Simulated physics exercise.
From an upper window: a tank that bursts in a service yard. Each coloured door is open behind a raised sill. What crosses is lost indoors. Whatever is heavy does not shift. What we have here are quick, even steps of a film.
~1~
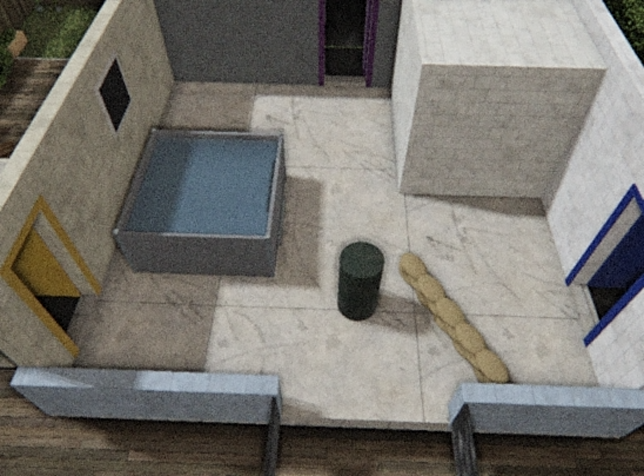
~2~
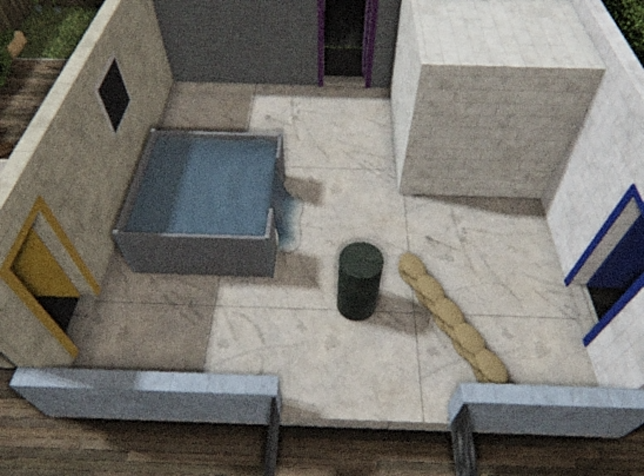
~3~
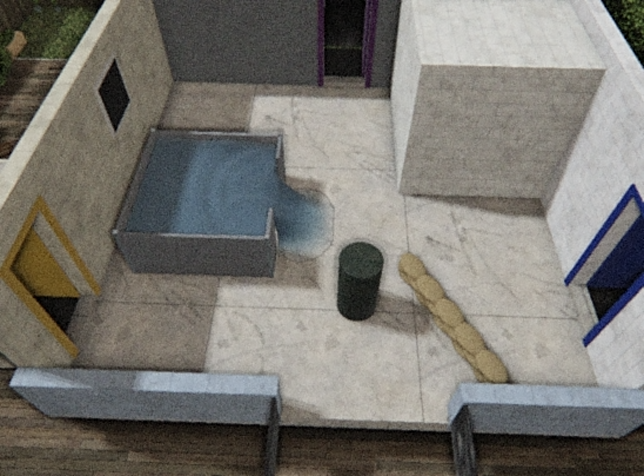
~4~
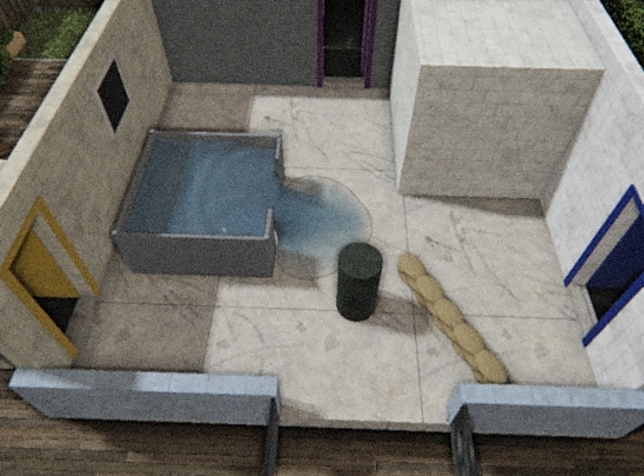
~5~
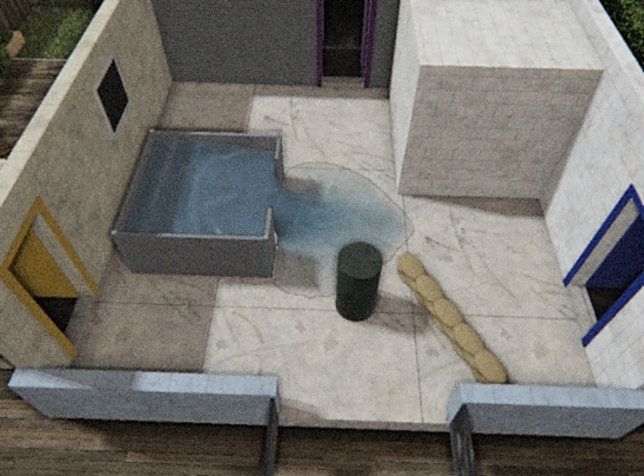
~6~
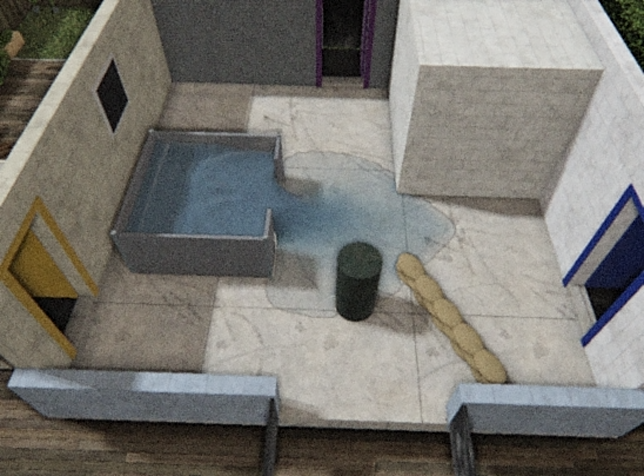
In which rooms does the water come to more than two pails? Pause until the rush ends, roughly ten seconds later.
As I see it, blue door: Tops two buckets. Purple door: Tops two buckets. Yellow door: Never tops two buckets.
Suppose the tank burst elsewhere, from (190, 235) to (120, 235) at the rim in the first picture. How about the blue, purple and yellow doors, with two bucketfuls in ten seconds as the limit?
In order, blue door remains short of it, purple door remains short of it, yellow door overshoots the limit.
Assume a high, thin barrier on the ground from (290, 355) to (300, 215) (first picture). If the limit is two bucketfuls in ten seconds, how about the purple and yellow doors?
First the purple door, which gives way; then the yellow door, which gives way.
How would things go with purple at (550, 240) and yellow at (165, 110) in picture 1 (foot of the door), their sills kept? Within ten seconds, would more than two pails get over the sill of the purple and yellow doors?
I'd say the purple door breaks the limit and the yellow door breaks the limit.
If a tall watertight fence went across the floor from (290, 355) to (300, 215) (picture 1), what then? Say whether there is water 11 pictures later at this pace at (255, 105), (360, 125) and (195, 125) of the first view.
Taking the points in order - unwetted, wetted, unwetted.
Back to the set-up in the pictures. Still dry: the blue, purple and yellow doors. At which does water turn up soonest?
The blue door.
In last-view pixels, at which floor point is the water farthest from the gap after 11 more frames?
Point: (602, 411) in the last picture's pixels.
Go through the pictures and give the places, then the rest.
In the first picture, still water in the water tank at (207, 183).
In the second picture, the front is at (288, 249), out from the gap at (275, 208).
In the third picture, the front is at (323, 199), out from the gap at (275, 210).
In the fourth picture, the front is at (367, 230), out from the gap at (275, 211).
In the fifth picture, water pours out at (274, 211) and has run to (409, 228).
In the sixth picture, water pours out at (274, 210) and has run to (451, 230).
A moment on, water covers 30 % of the floor; the blue door not reached, the purple door not reached, the yellow door not reached.
Next, water covers 45 % of the floor; the blue door under two buckets in, the purple door wet at the sill, nothing in, the yellow door not reached.
Then, water covers 55 % of the floor; the blue door over two buckets in, the purple door over two buckets in, the yellow door not reached.
Later, water covers 75 % of the floor; the blue door far over two buckets in, the purple door over two buckets in, the yellow door not reached.
In the end, water covers 95 % of the floor; the blue door far over two buckets in, the purple door over two buckets in, the yellow door under two buckets in.
